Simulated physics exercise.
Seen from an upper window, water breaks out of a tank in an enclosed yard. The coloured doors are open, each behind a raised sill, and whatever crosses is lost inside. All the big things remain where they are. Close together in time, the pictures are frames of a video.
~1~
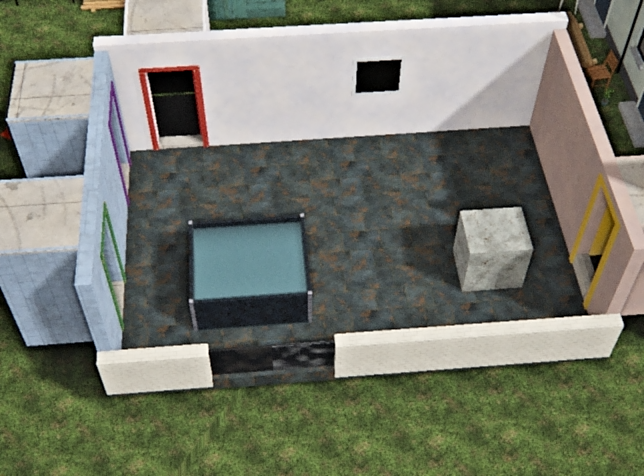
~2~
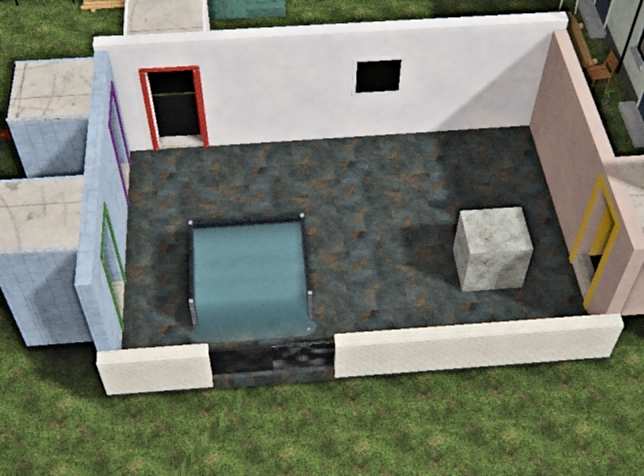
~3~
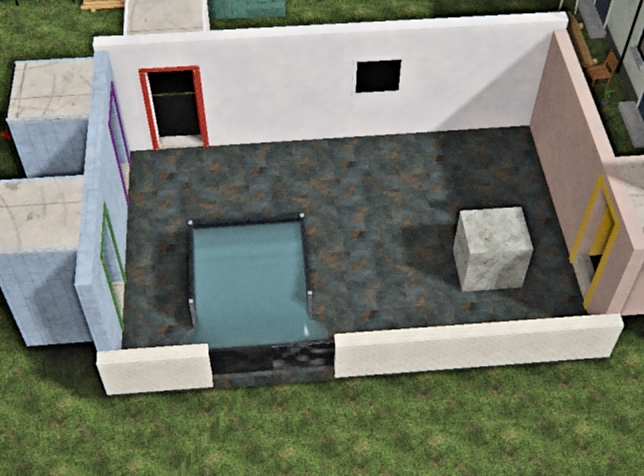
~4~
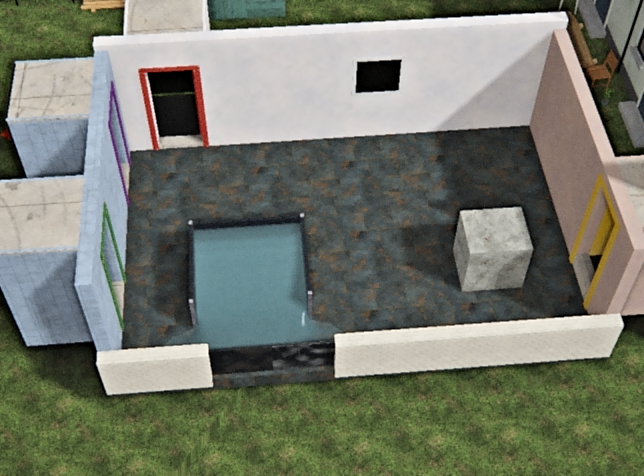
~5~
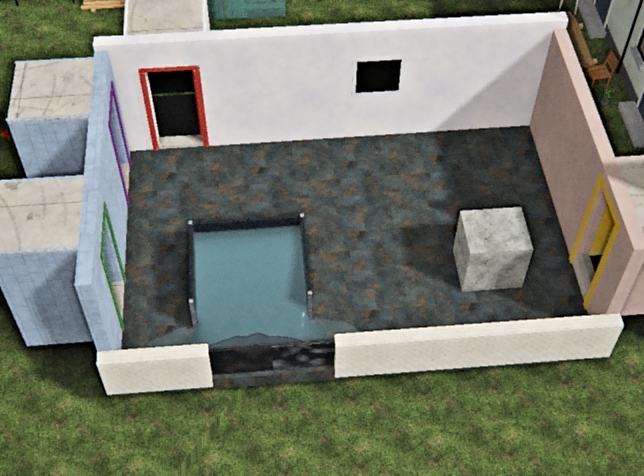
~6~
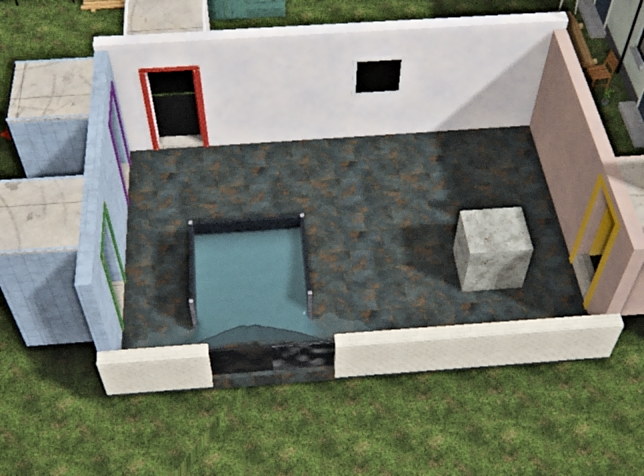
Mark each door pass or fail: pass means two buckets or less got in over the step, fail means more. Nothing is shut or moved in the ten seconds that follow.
Purple door - pass, yellow door - pass, green door - fail, red door - fail.
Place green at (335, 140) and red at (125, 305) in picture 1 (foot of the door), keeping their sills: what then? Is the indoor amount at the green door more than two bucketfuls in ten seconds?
The green door lets less in.
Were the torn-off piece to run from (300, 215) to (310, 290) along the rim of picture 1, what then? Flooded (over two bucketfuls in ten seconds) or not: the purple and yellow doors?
Briefly, the purple one remains below the line and the yellow one remains below the line.
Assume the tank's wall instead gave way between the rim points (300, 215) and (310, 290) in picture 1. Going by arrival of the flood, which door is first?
My answer is the yellow door.
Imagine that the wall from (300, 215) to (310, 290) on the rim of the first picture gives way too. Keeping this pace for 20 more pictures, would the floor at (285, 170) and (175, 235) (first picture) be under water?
In the order asked: The first spot is untouched and the second is untouched.
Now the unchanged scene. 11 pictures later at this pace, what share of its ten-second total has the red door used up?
About 0 per cent.
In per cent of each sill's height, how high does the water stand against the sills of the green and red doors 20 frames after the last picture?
Close to 130 per cent for the first one and close to 200 per cent for the second.
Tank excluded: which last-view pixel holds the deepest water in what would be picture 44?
It will be deepest around (121, 374).
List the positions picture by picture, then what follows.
The tank at (249, 260) is whole and still, in the first picture.
The front is at (195, 338), out from the gap at (252, 316), in the second picture.
The front is at a hidden place, out from the gap at (253, 317), in the third picture.
Water pours out at (253, 318) and has run to a hidden place, in the fourth picture.
The front is at a hidden place, out from the gap at (253, 318), in the fifth picture.
Water pours out at (253, 318) and has run to a hidden place, in the sixth picture.
A moment on, water covers 20 % of the floor; the purple door not reached, the yellow door not reached, the green door wet at the sill, nothing in, the red door not reached.
Next, water covers 40 % of the floor; the purple door wet at the sill, nothing in, the yellow door not reached, the green door under two buckets in, the red door not reached.
Then, water covers 65 % of the floor; the purple door wet at the sill, nothing in, the yellow door under two buckets in, the green door over two buckets in, the red door under two buckets in.
Later, water covers 85 % of the floor; the purple door wet at the sill, nothing in, the yellow door under two buckets in, the green door over two buckets in, the red door over two buckets in.
In the end, water covers 100 % of the floor; the purple door wet at the sill, nothing in, the yellow door under two buckets in, the green door over two buckets in, the red door far over two buckets in.
